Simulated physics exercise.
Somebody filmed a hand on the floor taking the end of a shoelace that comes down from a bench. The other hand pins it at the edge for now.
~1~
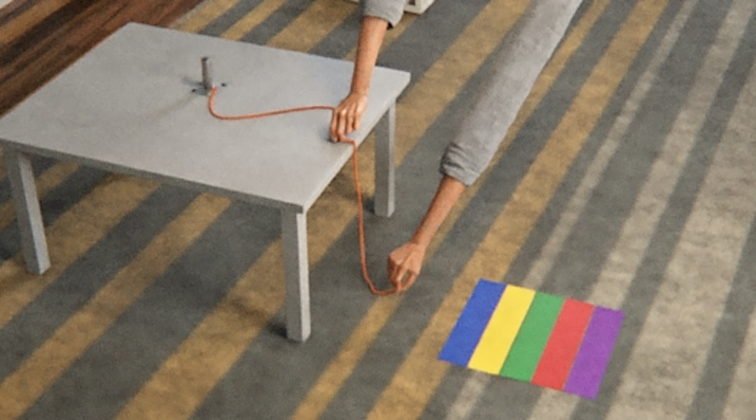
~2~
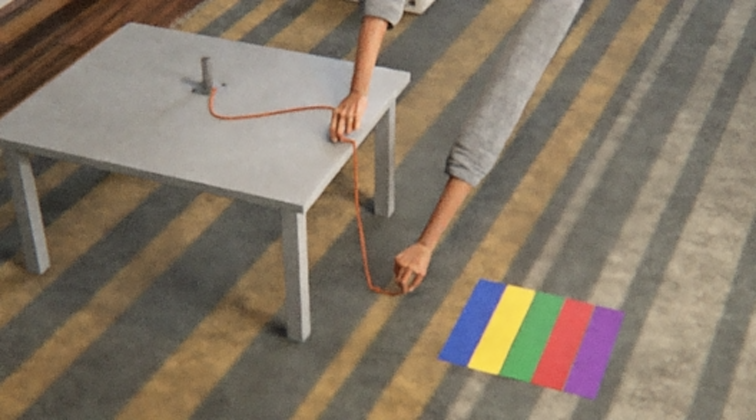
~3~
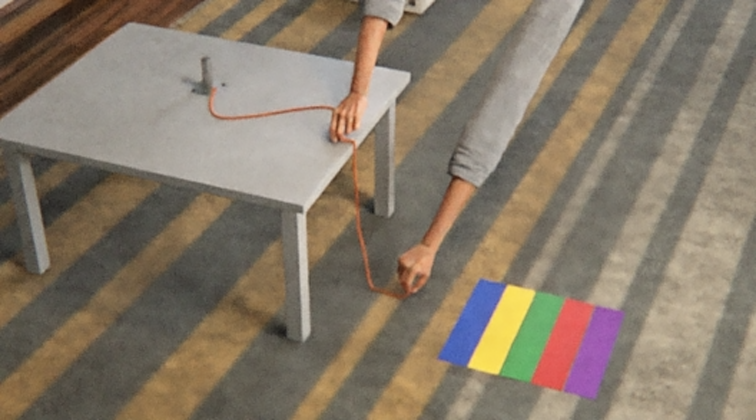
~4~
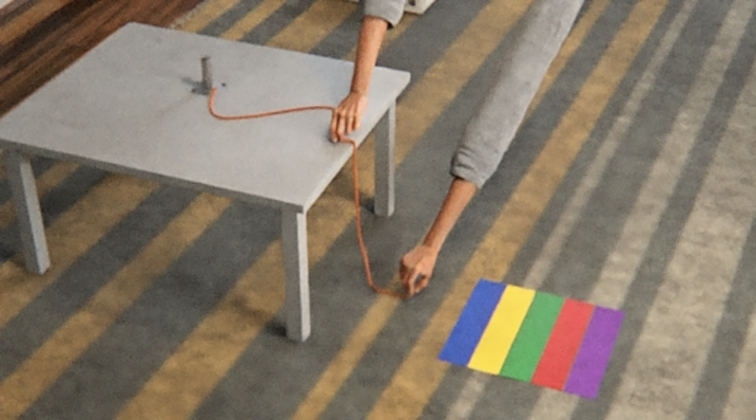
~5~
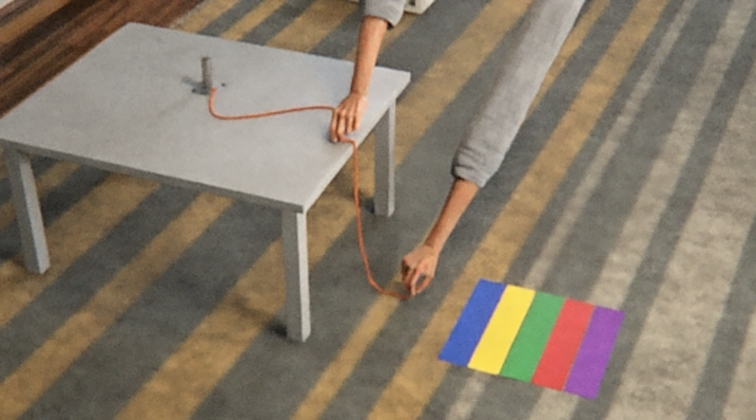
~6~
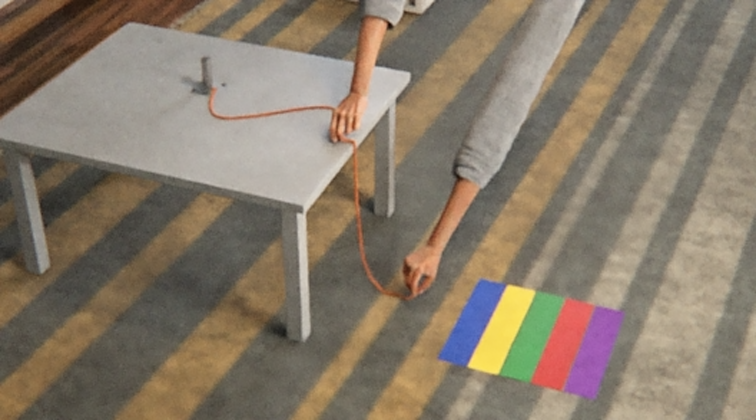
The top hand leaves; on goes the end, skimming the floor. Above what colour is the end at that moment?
The end stops over the purple strip.
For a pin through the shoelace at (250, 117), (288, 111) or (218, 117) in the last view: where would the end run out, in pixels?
About (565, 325), (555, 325) and (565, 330).
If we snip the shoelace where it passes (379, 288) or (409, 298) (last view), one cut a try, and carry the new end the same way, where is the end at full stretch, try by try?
The places are (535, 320) and (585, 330).
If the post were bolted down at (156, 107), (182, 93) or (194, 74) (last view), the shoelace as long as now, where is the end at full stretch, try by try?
Try by try, around (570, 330), (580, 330) and (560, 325).
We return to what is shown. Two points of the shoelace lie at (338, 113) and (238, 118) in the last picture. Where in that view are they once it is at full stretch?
At (369, 145), then (279, 109).
Early on, end near (544, 322); over green.
Midway, end near (581, 331); over red.
At the end of the slack, end near (603, 336); over purple. It gets as far as the purple strip.
